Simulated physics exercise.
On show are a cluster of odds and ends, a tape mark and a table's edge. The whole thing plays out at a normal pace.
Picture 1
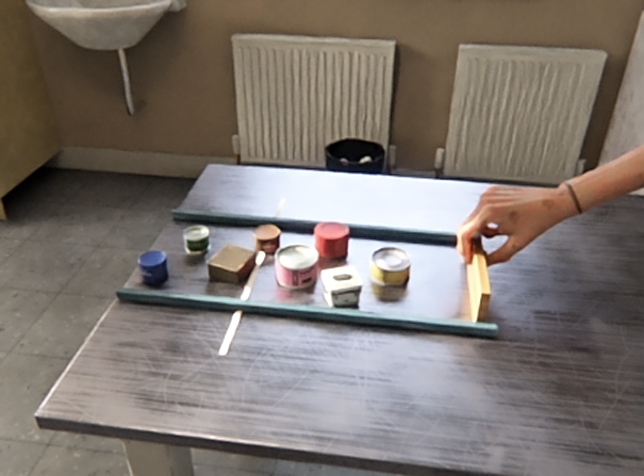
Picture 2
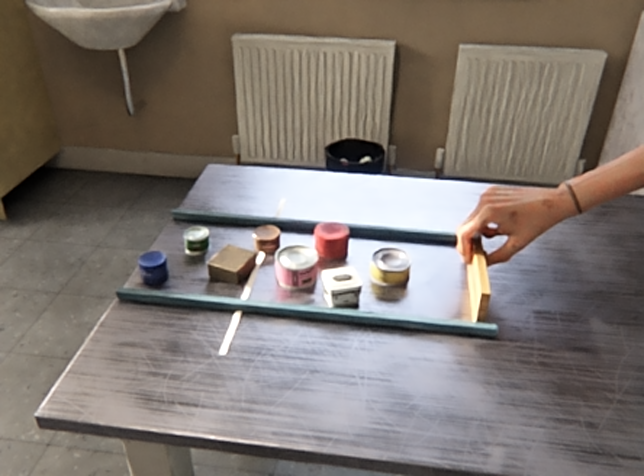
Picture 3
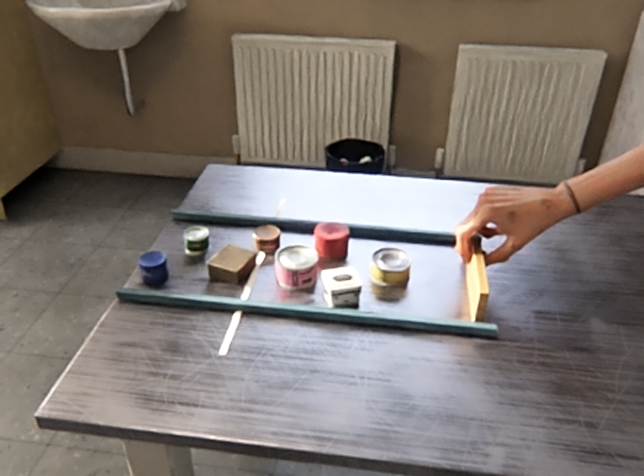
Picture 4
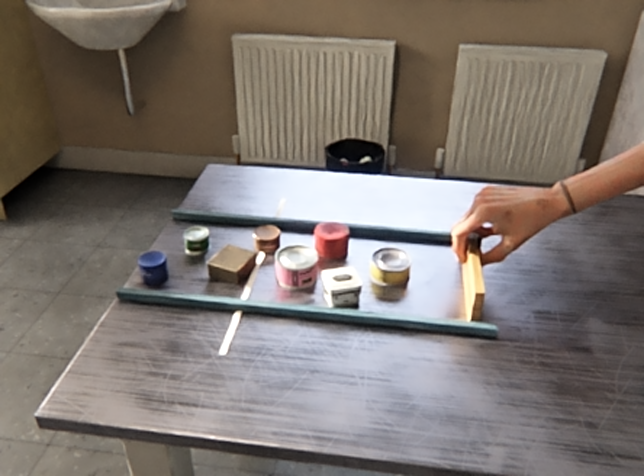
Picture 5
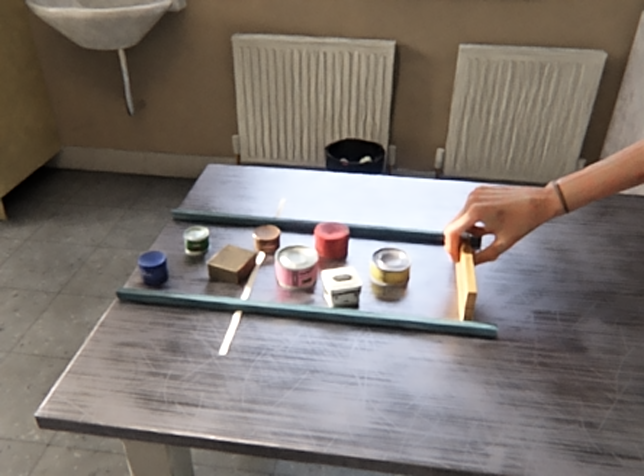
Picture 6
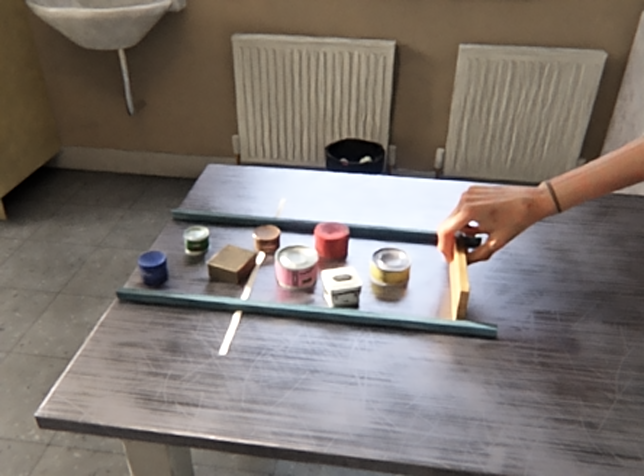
The footage shows assorted small tins, tubs and boxes resting between two dark rails on a table near a strip of tape, while a hand at the right slides an upright wooden board slightly left, the items staying still.
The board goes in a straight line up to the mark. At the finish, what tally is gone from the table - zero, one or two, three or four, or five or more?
The tally gone is zero.
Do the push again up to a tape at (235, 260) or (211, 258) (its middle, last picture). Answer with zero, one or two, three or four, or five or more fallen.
The falls would be none at all; just one or two.
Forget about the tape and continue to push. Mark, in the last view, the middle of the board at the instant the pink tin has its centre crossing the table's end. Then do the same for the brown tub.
First it's close to (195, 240), next close to (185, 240).
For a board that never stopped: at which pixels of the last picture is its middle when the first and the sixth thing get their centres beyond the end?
(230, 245), later (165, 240).
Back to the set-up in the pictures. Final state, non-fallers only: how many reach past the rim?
You'd get 0.
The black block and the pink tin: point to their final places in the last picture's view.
Near (187, 251) and (200, 266).
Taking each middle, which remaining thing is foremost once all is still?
The foremost one is the blue tub.
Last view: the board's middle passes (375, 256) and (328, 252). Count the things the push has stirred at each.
One spot: 1. Other spot: 4.
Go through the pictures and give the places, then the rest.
The first picture shows blue tub (154, 267); green tin (197, 240); black block (233, 264); board (476, 265); tape (259, 262).
The second picture shows green tin (197, 240); red lid (332, 240).
The third picture shows black block (233, 264); pink tin (297, 266).
The fourth picture shows blue tub (154, 268); yellow tin (390, 266).
The fifth picture shows green tin (197, 240); white case (341, 288).
The sixth picture shows blue tub (154, 268); green tin (197, 240); black block (233, 264); board (457, 264); tape (259, 262).
Soon after, none off yet; blue tub at rest near (154, 268); green tin at rest near (197, 240); black block at rest near (233, 264).
In the end, the number that fall off is zero.
